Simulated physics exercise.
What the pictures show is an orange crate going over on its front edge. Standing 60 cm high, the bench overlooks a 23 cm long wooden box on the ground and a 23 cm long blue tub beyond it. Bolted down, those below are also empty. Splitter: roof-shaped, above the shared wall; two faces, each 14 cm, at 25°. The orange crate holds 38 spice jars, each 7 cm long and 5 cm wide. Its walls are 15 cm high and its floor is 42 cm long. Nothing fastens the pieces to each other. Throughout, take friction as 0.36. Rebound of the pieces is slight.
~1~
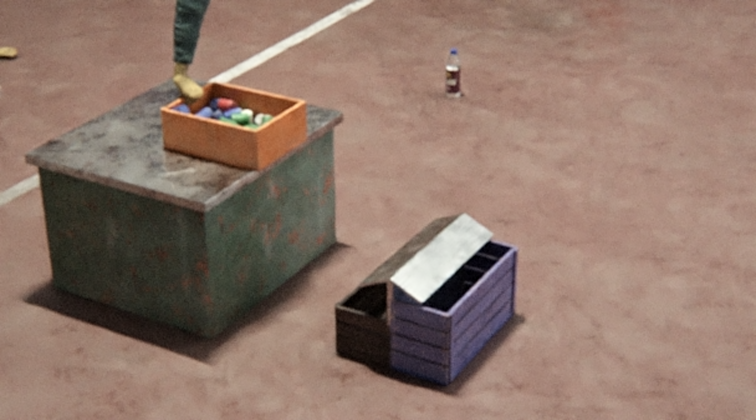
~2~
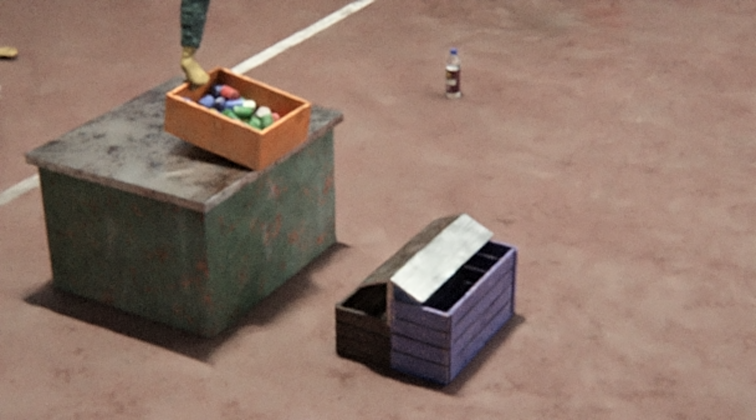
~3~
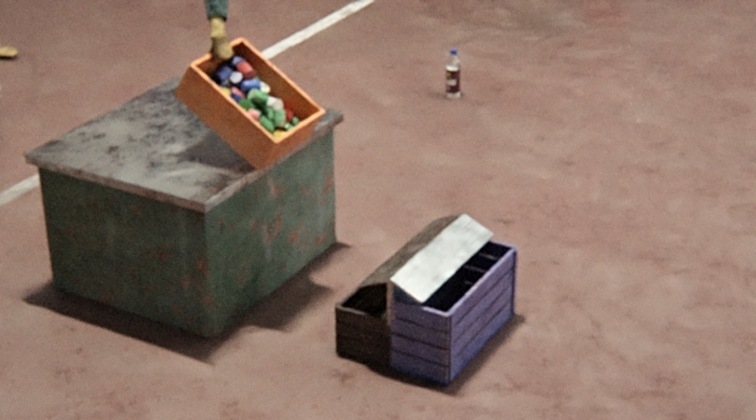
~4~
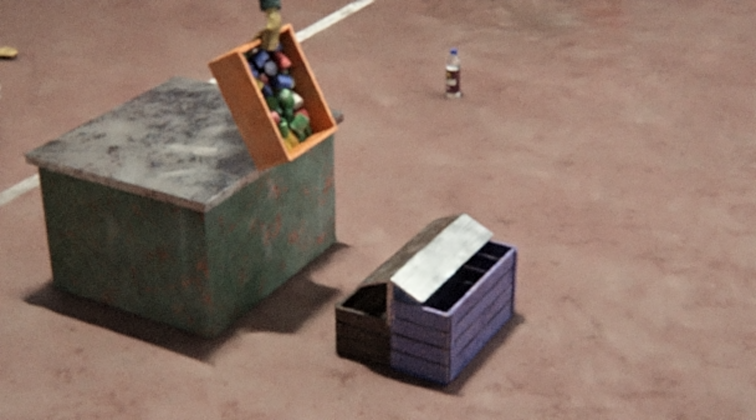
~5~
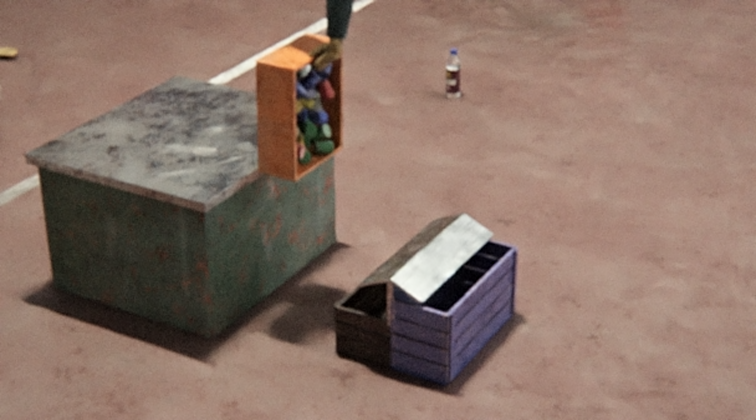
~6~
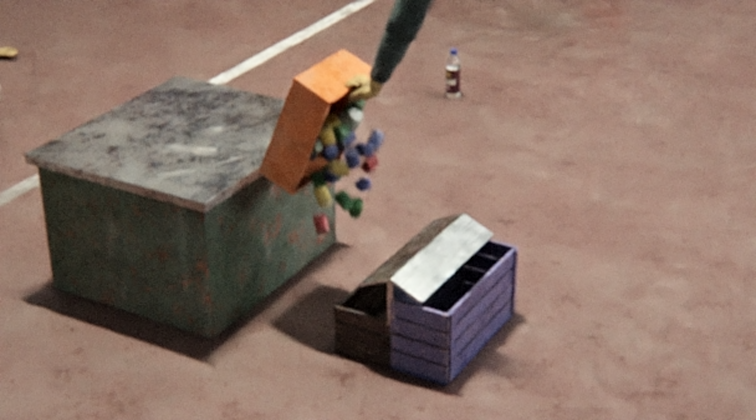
A hand lifted the back of an orange crate on a worn green bench, tipping it over the edge until it was past upright and the small colorful objects inside started tumbling out.
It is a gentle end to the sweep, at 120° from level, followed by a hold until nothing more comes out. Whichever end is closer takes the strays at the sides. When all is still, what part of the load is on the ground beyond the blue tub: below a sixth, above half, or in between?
Below one sixth of them finish on the ground beyond the blue tub.
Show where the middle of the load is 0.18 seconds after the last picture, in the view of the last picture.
About (365, 228).
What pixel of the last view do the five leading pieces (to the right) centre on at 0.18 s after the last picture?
Mean place: Roughly (413, 267).
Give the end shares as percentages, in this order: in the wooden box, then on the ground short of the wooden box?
Shares: Approx. 35 % and 60 %.
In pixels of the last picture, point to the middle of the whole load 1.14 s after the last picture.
The centre sits near (370, 304).
Then, 0.18 s after the last picture, tilt 120°; 6 still in the orange crate, 6 in the wooden box, 2 on the ground short of the wooden box and 24 in the air.
Then, 0.41 s after the last picture, tilt 120°; 12 in the wooden box, 14 on the ground short of the wooden box and 12 in the air.
Then, 0.73 s after the last picture, tilt 120°; 12 in the wooden box, 1 in the blue tub, 21 on the ground short of the wooden box and 4 in the air.
Outcome (1.14 s after the last picture), 14 in the wooden box, 1 in the blue tub and 23 on the ground short of the wooden box. Asked share, 0 of 38, 0 per cent.
